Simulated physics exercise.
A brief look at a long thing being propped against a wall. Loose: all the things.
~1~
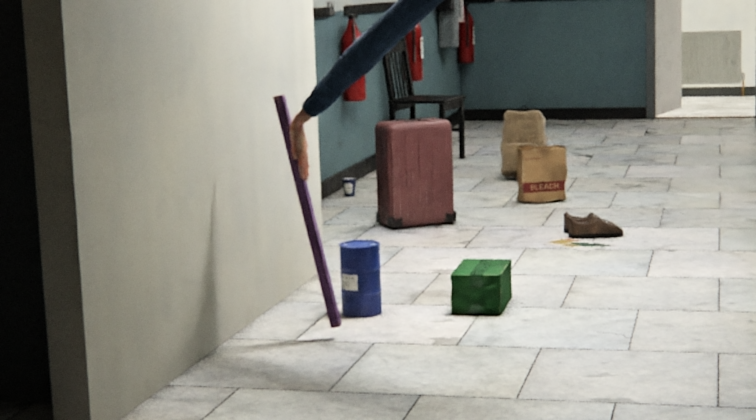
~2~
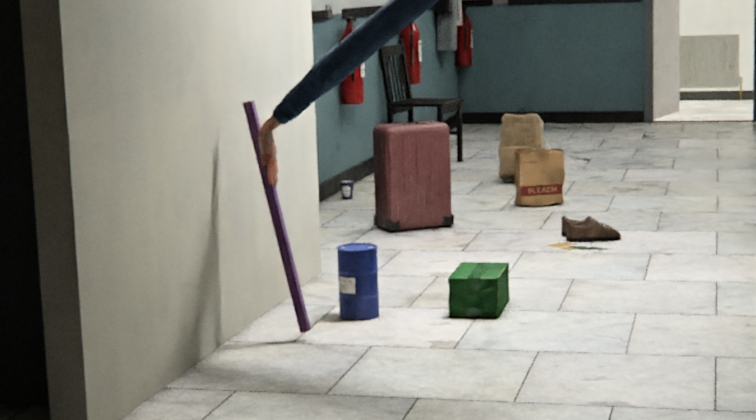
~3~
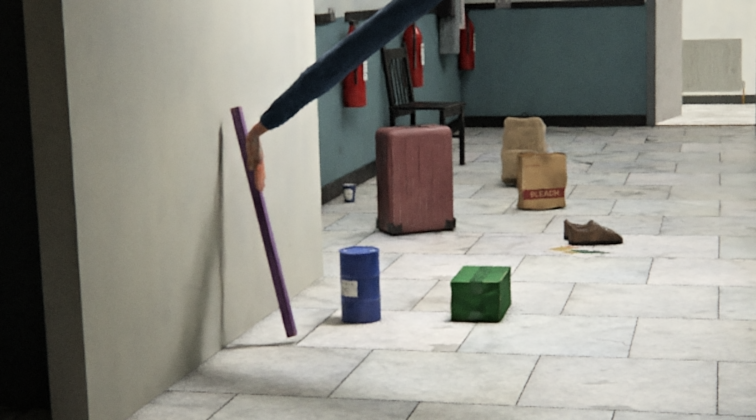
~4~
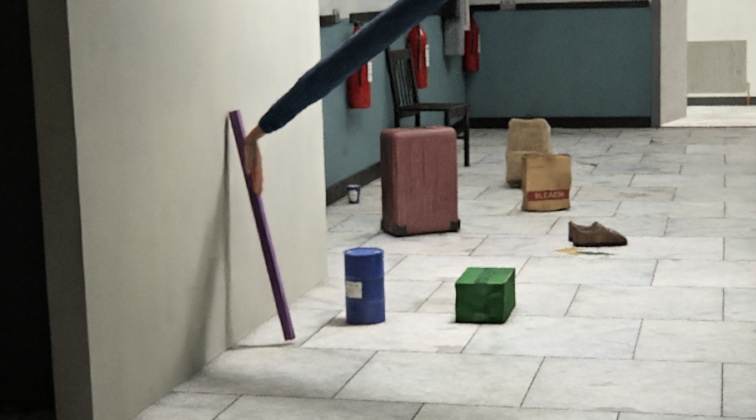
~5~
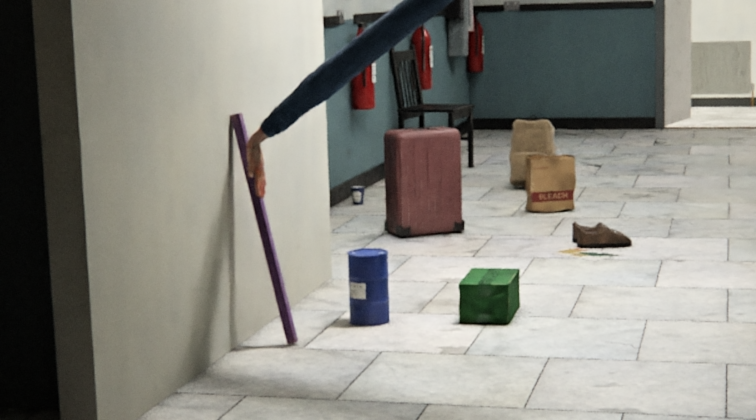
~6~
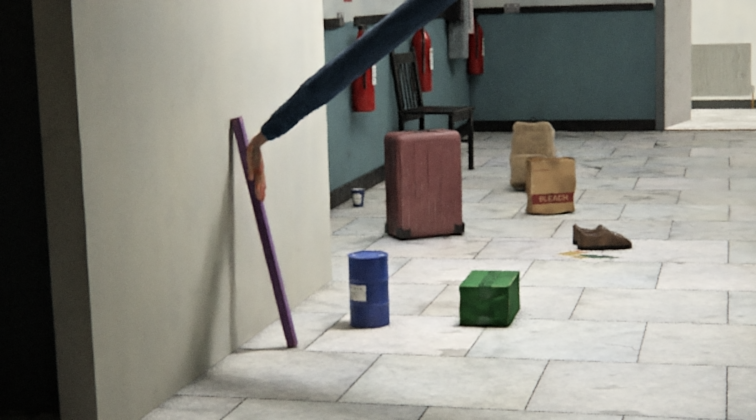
A hand at the end of a long blue sleeve moved a purple pole left and leaned it against the pale wall, keeping hold of it, while the suitcase, blue barrel and green box sat nearby.
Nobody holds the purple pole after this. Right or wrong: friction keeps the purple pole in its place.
Right.
Then, 0.40 s past the last view, nothing moves.
Then, 0.90 s past the last view, purple pole resting near (265, 233).
Finally, all 3 still in place. Final places as the last picture's camera would see them, purple pole near (265, 233). The pole remains leaning.
